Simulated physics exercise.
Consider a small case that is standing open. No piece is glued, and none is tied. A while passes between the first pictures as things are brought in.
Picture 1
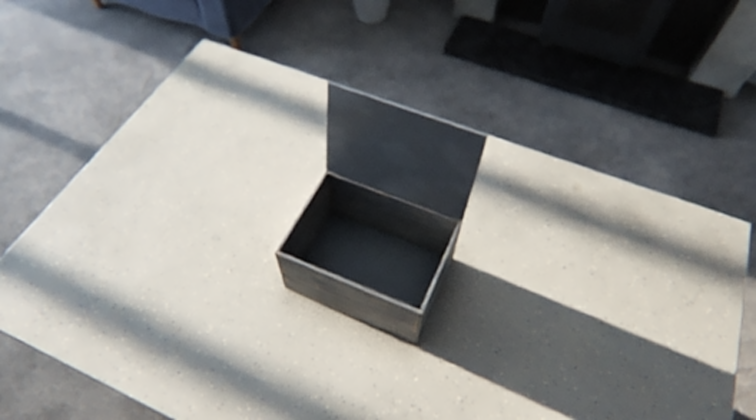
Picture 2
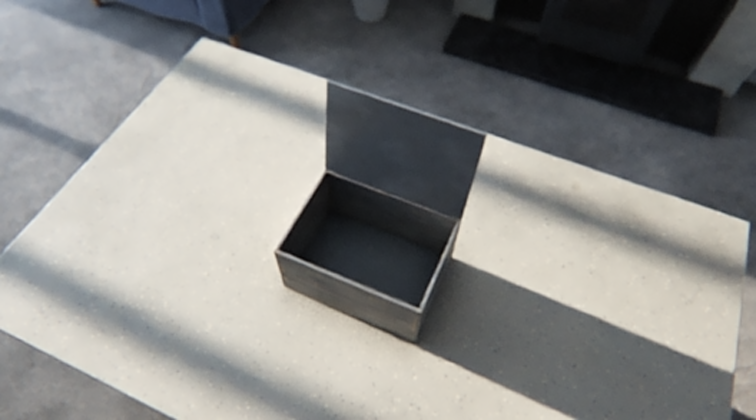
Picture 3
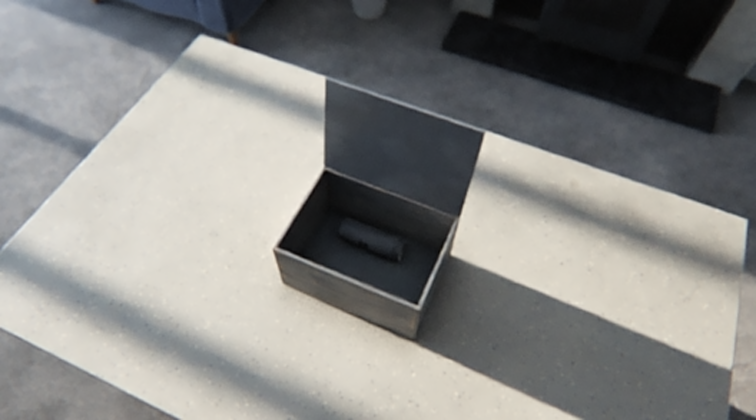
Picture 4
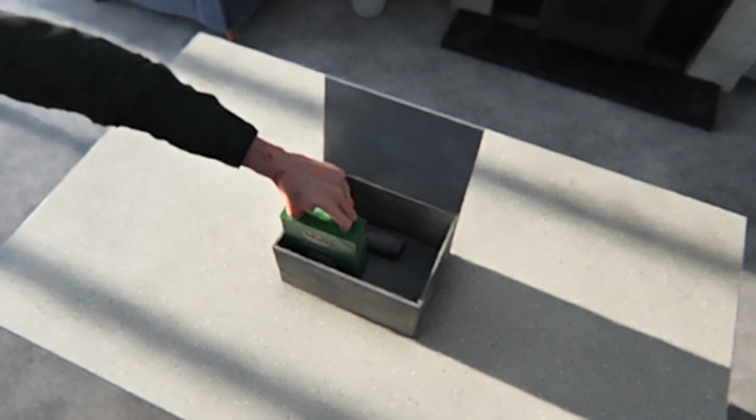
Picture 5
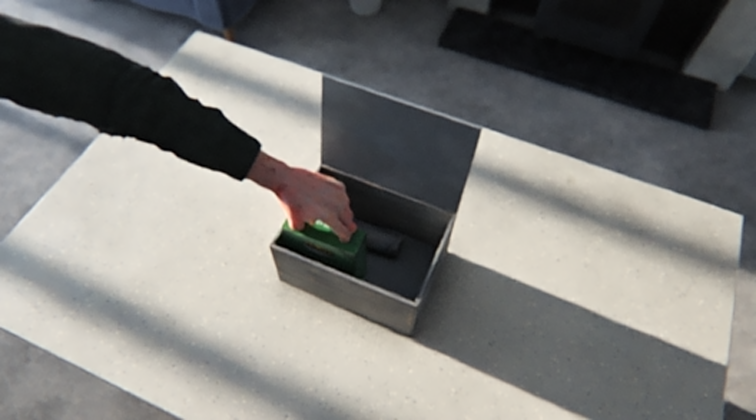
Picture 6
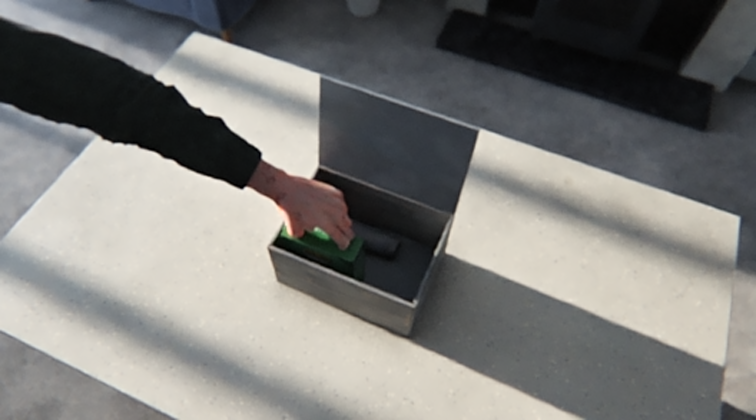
On a pale tabletop, an open box sat empty until a dark, rounded object appeared inside it, and then a hand reached in from the left and lowered a green packet beside it.
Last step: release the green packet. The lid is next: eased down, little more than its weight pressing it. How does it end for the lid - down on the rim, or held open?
For the lid it ends held open.
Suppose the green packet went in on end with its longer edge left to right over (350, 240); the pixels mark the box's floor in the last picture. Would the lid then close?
Well, in that case it won't go down.
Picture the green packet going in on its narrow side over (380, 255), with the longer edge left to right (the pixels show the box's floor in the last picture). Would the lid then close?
Then the lid does shut, as it turns out.
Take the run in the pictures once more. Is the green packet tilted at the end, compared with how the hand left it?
By the end the green packet has kept its angle.
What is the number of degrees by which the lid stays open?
Close to 12 degrees.
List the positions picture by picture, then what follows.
In the first picture, the last thing is not in view yet.
In the second picture, the last thing is not in view yet.
In the third picture, the last thing is not in view yet; grey shaker (373, 239).
The fourth picture shows coming down; green packet (326, 242).
The fifth picture shows coming down; green packet (327, 252); grey shaker (369, 236).
The sixth picture shows in place under the hand; green packet (325, 259); grey shaker (367, 237).
Then, 1.40 s after the last picture, lid 72° above the rim.
Then, 1.90 s after the last picture, lid 37° above the rim.
At rest, lid 12° above the rim; both in place. Seen from the same camera at the end, green packet near (325, 259).
